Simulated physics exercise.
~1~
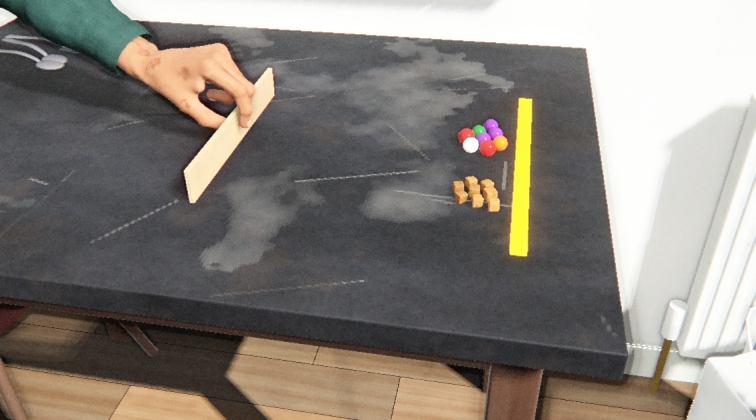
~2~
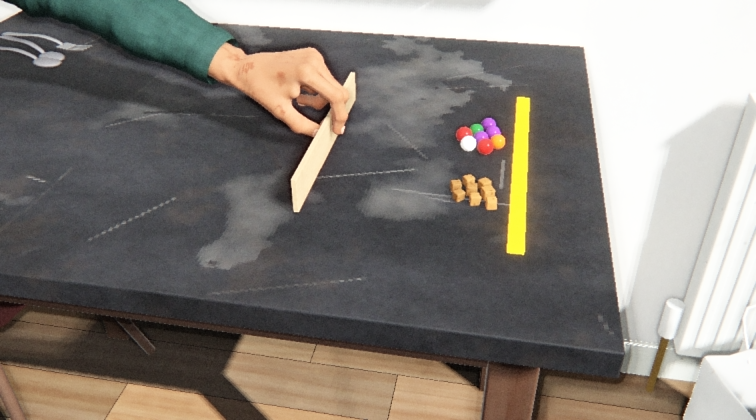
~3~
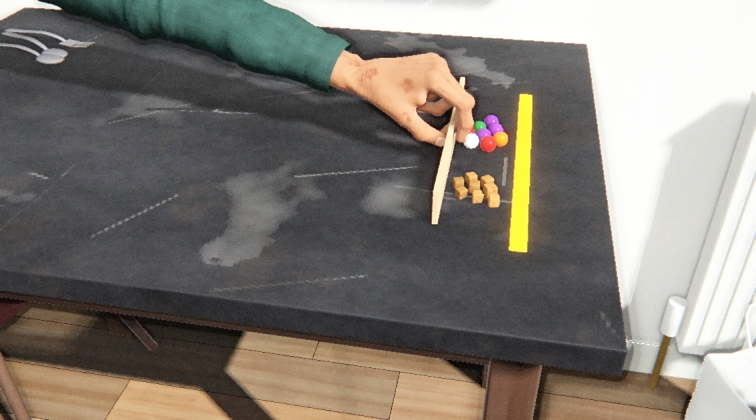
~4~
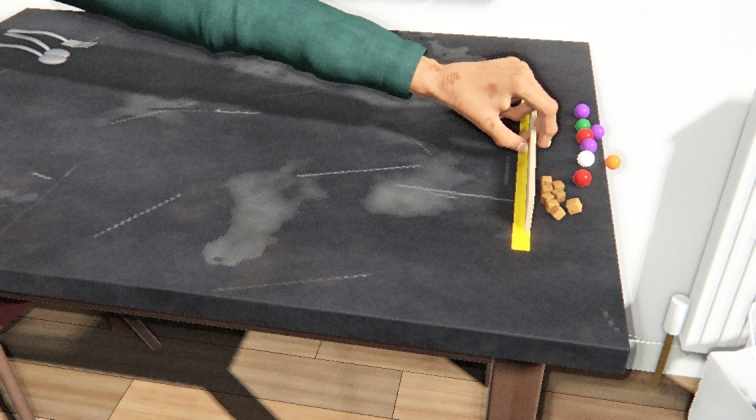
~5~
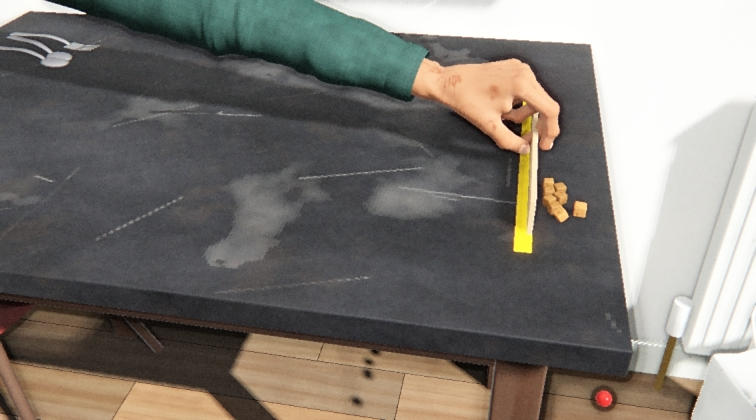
A hand in a dark green sleeve holds a pale, flat card upright on a worn black table, seen from above at a slant in a room with a wooden floor. Near the right end, a heap of small colourful balls lies behind a heap of light brown cubes, both just left of a yellow strip. The hand slides the card rightward up to the heaps, then pushes them past the strip and stops there. The balls scatter toward the right edge and drop off, and a red one is seen on the floor. The brown cubes stay on the table.
